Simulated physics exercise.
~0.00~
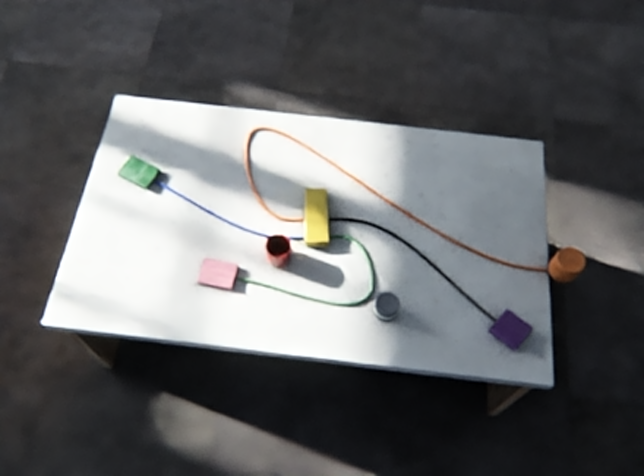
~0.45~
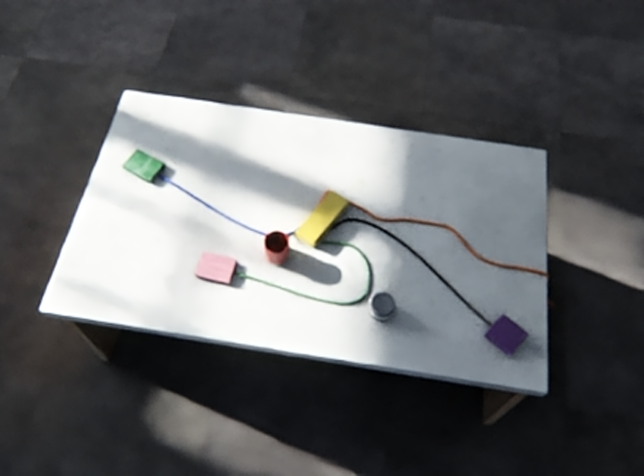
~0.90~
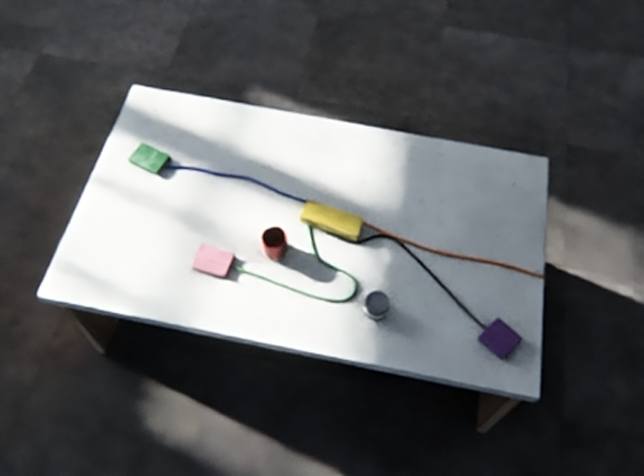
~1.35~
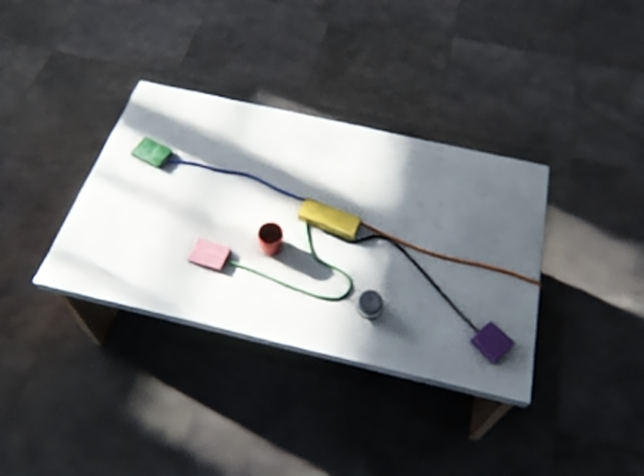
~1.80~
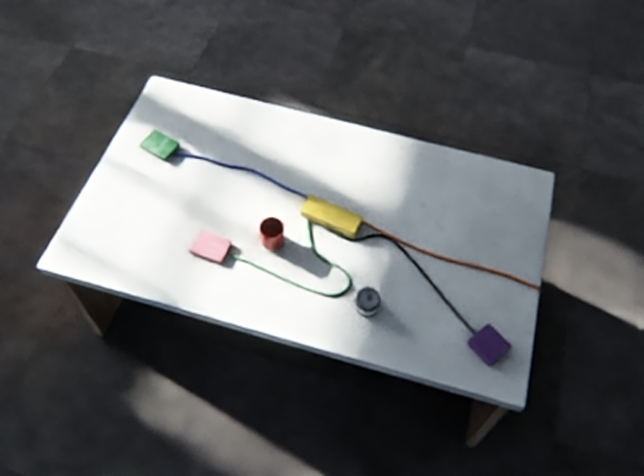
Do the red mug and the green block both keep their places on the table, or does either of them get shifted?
Both keep their places. The red mug and the green block are still where they started on the table at the end.
